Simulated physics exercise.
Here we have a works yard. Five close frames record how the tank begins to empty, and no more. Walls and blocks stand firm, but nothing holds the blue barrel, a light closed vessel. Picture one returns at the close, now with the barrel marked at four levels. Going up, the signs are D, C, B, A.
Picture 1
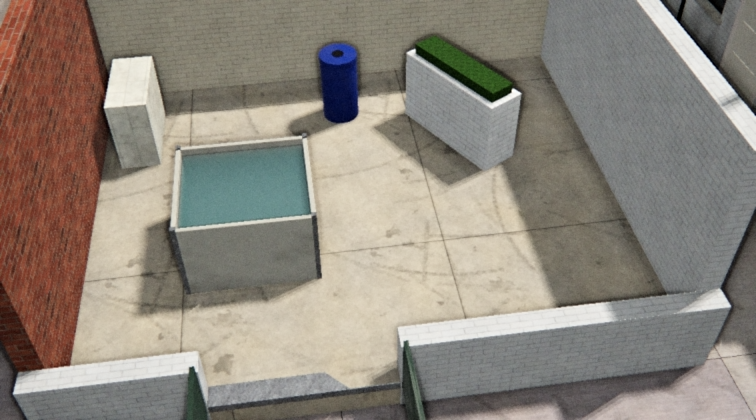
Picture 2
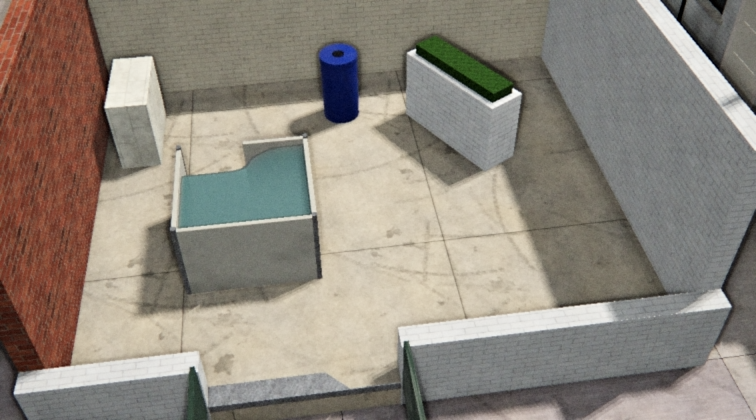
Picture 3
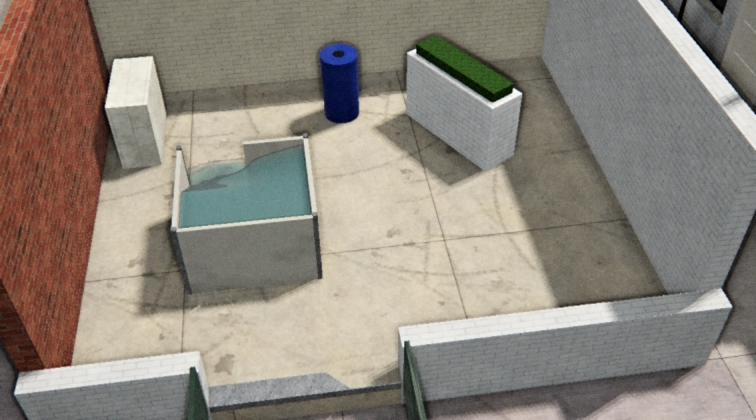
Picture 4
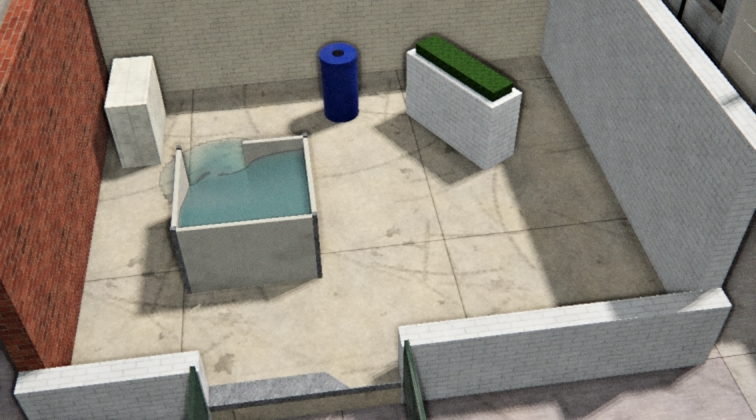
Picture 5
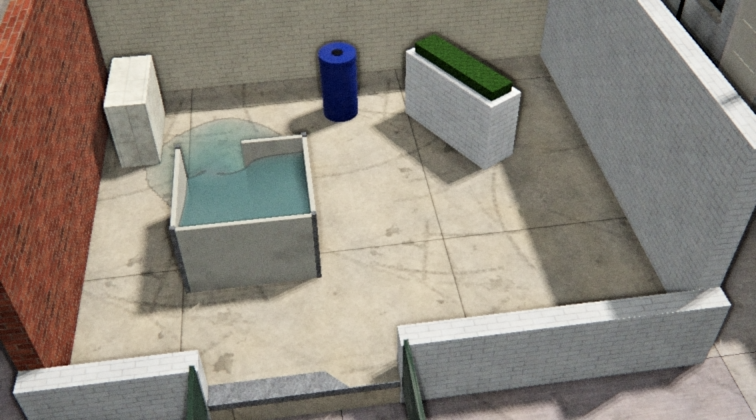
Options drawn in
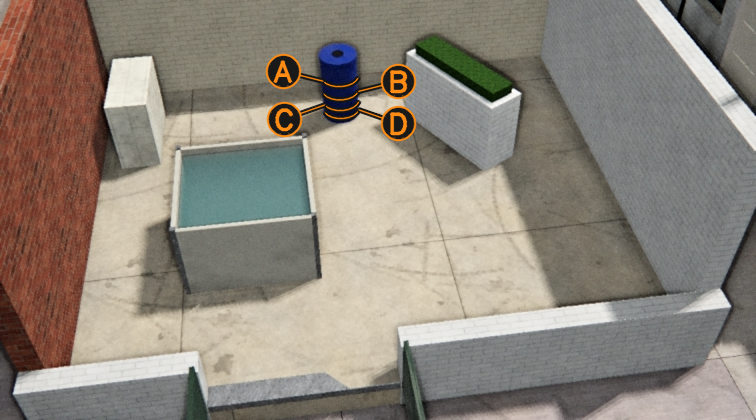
Water pouring out through a gap in the back of a square tank and spreading over the paved ground of a walled yard.
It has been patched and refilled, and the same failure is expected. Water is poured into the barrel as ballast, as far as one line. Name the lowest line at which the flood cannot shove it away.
It is C.
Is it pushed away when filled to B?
No.
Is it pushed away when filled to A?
No.
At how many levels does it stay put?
Three of the four.
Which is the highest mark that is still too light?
It is D.
On the marked copy, A at (341, 86); B at (342, 99); C at (343, 110); D at (343, 118); from the bottom up D, C, B, A.
If A is chosen, it does not move.
If B is chosen, it does not move.
If C is chosen, it does not move.
If D is chosen, it is pushed about its own width away.
